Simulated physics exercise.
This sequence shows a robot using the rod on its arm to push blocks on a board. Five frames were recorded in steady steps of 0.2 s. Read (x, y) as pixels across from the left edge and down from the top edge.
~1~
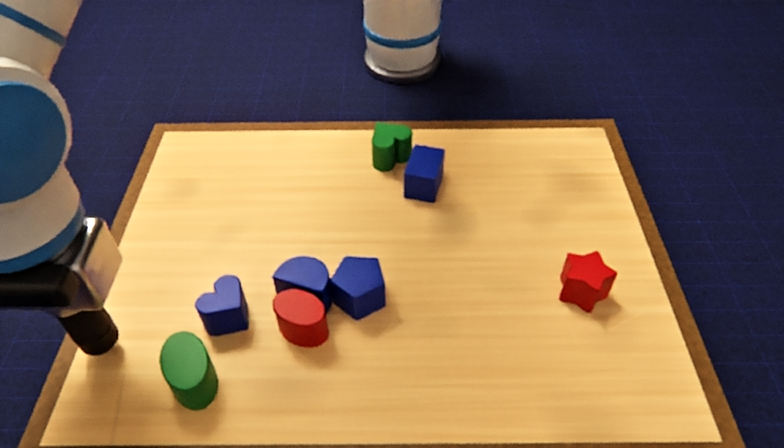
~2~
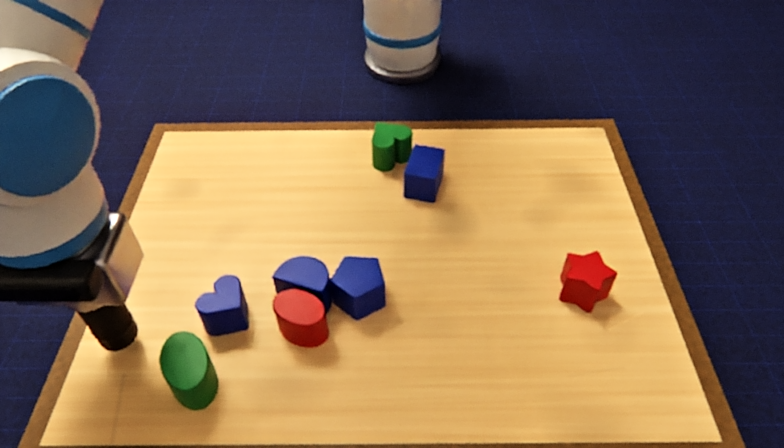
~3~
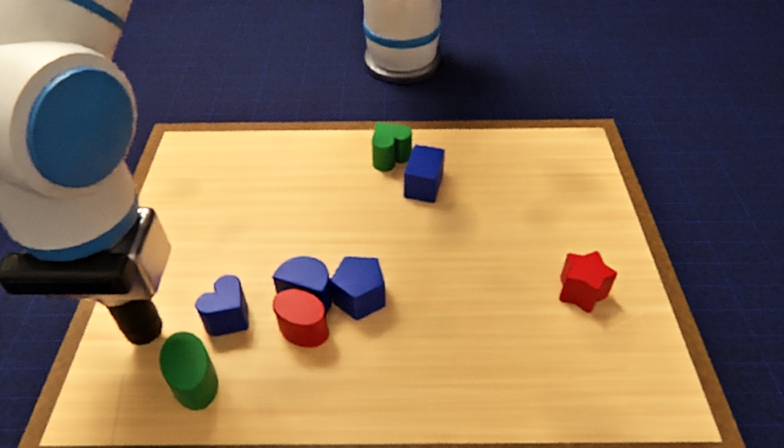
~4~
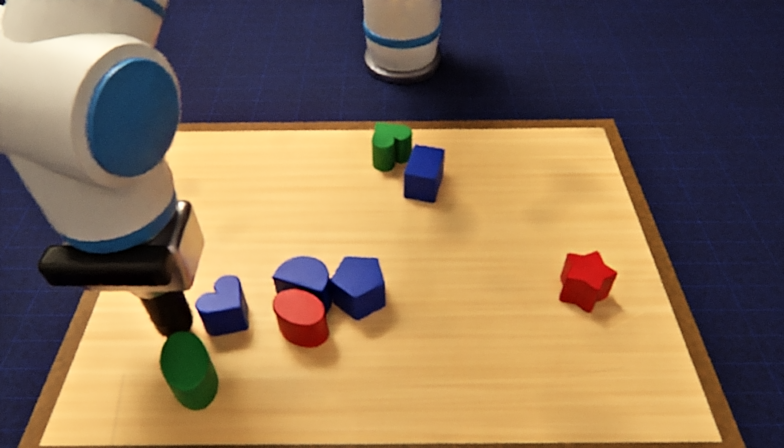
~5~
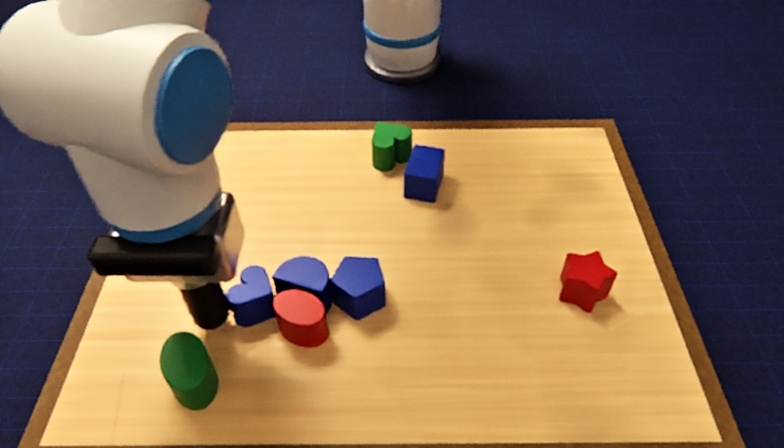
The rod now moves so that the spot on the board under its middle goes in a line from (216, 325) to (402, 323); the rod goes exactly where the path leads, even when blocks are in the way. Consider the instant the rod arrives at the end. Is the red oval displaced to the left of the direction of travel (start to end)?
Short answer: No.
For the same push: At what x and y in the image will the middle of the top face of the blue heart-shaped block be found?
Its top centre lands on (285, 271).
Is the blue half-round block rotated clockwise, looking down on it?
Final answer: Yes.
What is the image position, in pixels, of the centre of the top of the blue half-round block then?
It is going to be at (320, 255).
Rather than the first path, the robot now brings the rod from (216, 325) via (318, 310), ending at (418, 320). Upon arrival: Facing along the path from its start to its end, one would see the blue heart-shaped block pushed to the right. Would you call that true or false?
False
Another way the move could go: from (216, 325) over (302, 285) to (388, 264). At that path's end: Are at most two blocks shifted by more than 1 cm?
No, that is not how it ends up.
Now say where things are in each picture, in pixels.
In the first picture, rod tip at (100, 340); block tops, blue heart-shaped block at (221, 295); red oval at (299, 306); blue half-round block at (304, 272); blue pentagon at (358, 274).
In the second picture, rod at (120, 336); blocks unchanged.
In the third picture, rod at (145, 330); blocks unchanged.
In the fourth picture, rod at (176, 323); blocks unchanged.
In the fifth picture, rod at (212, 315); blue heart-shaped block at (250, 285); red oval at (299, 306); blue half-round block at (304, 272); blue pentagon at (358, 274).
The first path, step by step. One third of the way, rod at (277, 314); blue heart-shaped block at (282, 270), turned 95° anticlockwise; red oval at (317, 310); blue half-round block at (316, 259), turned 45° clockwise.
Two thirds of the way, rod at (339, 313); blue heart-shaped block at (285, 271), turned 115° anticlockwise; red oval at (368, 324), turned 60° clockwise; blue half-round block at (320, 255), turned 40° clockwise; blue pentagon at (365, 272).
At the end, rod at (402, 313); blue heart-shaped block at (285, 271), turned 115° anticlockwise; red oval at (396, 334), turned 130° clockwise; blue half-round block at (320, 255), turned 40° clockwise; blue pentagon at (381, 265), turned 40° anticlockwise.
